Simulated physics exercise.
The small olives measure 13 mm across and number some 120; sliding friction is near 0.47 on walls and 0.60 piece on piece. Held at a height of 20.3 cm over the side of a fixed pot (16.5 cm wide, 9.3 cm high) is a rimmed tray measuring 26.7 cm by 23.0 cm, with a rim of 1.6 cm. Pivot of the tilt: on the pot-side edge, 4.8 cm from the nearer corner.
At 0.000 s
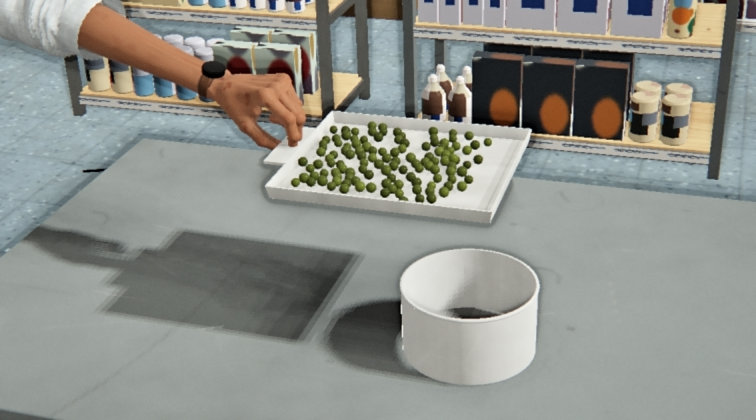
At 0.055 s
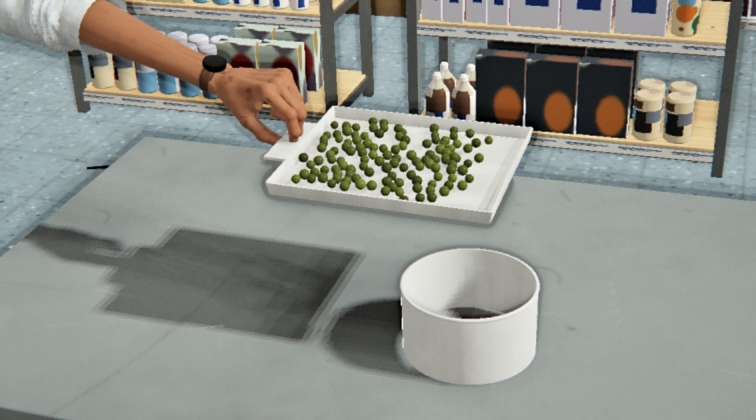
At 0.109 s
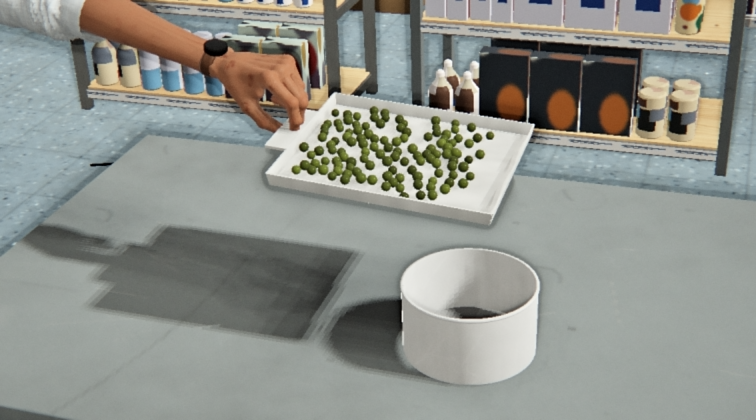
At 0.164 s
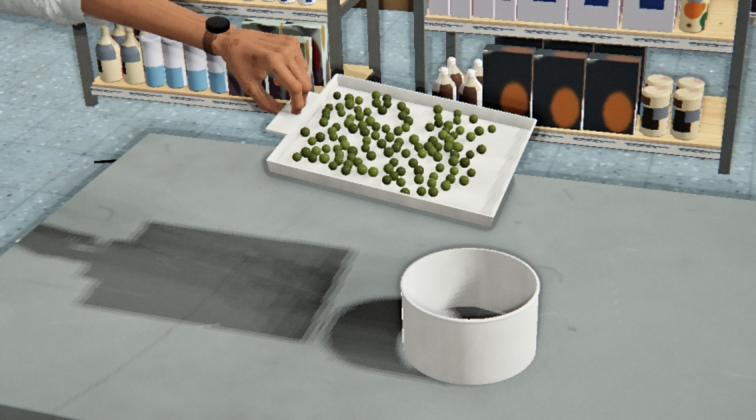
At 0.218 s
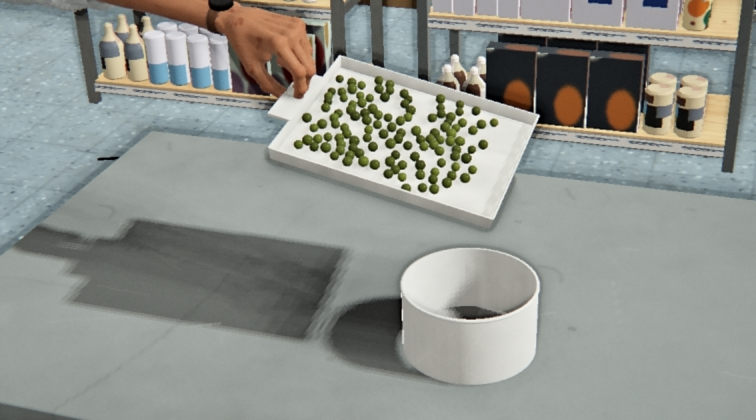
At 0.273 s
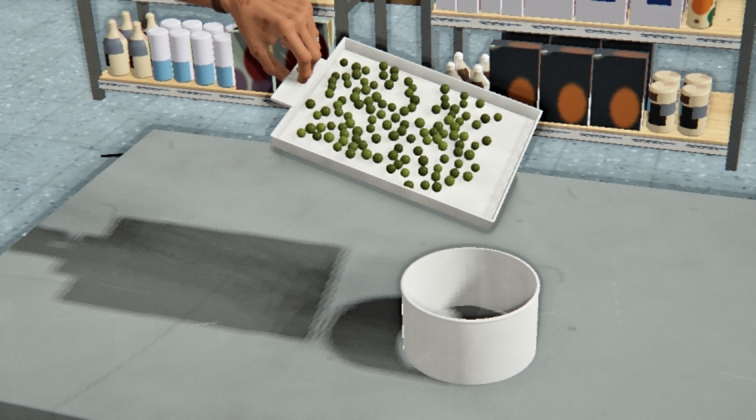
A hand tilts a white tray of small green olives toward its right front corner.
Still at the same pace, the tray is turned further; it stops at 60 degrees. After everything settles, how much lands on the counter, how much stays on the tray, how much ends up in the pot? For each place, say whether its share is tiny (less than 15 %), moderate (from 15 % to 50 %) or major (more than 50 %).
As I see it, counter: Looks like a noticeable amount; tray: Looks like over half the load; pot: Looks like a minor amount.
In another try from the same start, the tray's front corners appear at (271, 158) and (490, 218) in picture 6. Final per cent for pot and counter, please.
Final per cent - pot 0, counter 0.
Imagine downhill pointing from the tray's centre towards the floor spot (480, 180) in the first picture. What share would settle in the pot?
Around 0 percent of them.
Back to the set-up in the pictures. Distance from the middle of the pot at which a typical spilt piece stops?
Distance: Some 20 cm.
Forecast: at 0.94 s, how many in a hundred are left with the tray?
I'd say close to 75 per cent.
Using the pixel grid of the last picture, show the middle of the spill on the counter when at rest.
At about (589, 397).
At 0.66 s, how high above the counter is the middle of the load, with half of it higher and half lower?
The halfway mark sits at about 26 cm.
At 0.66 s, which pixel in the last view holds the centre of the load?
By then the middle of the load sits around (480, 164).
After 0.51 s, tilt 40 degrees; the tray holds 100 %, the pot 0 %.
After 0.66 s, tilt 54 degrees; the tray holds 100 %, the pot 0 %.
Then, at 0.94 s, tilt 60 degrees; the tray holds 75 %, the pot 0 %.
By 1.8 s all is still; counter 25 %, tray 70 %, pot 5 %.
